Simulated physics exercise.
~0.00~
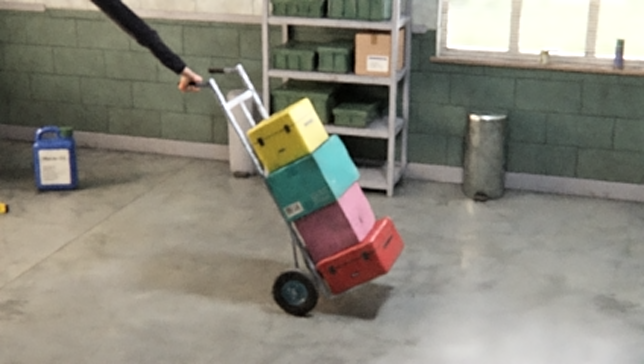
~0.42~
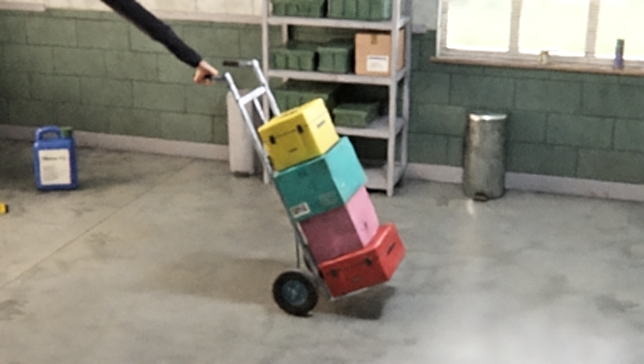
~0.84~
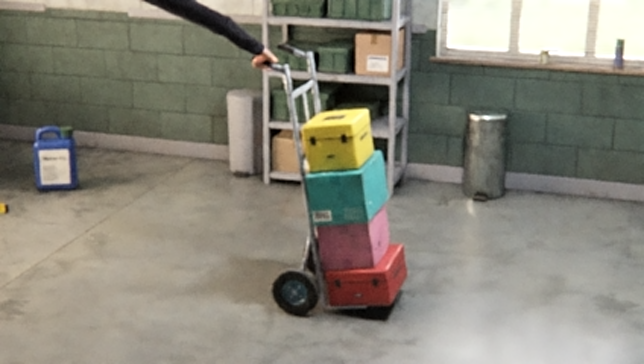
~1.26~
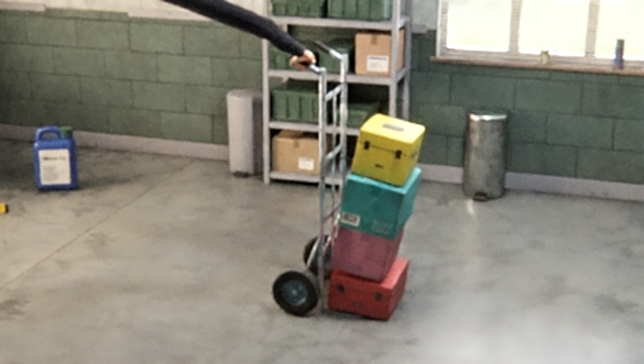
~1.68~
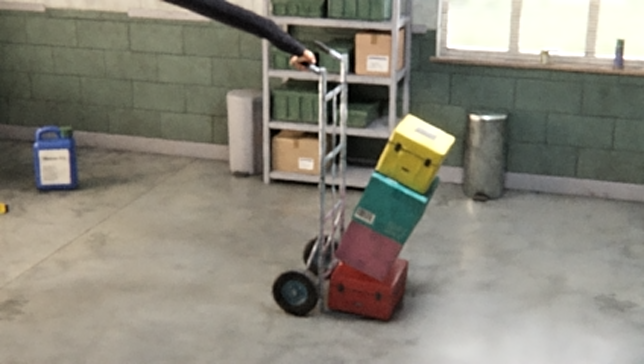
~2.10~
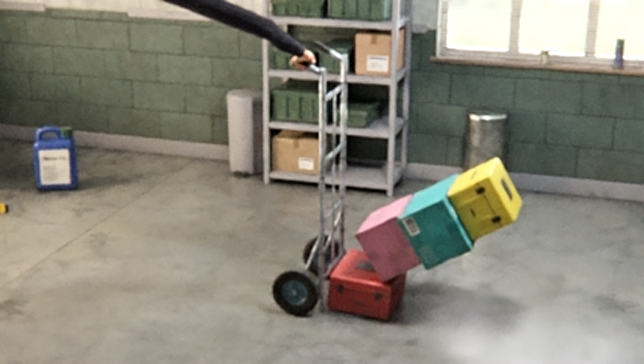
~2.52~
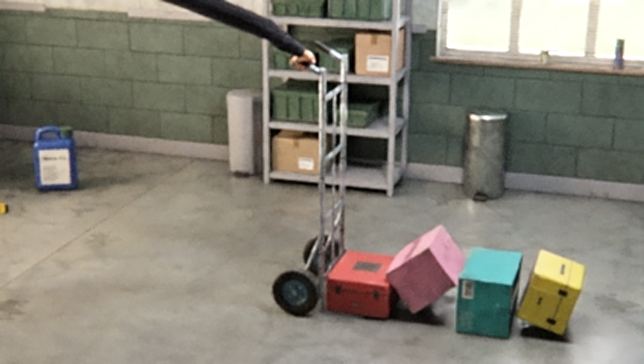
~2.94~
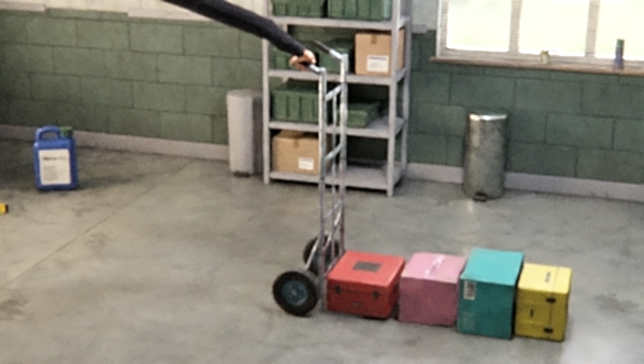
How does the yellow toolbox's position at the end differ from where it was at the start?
At the start it sat on top of the stack on the tilted hand truck. By the end it was down on the floor, farther to the right, at the far end of the row of boxes.
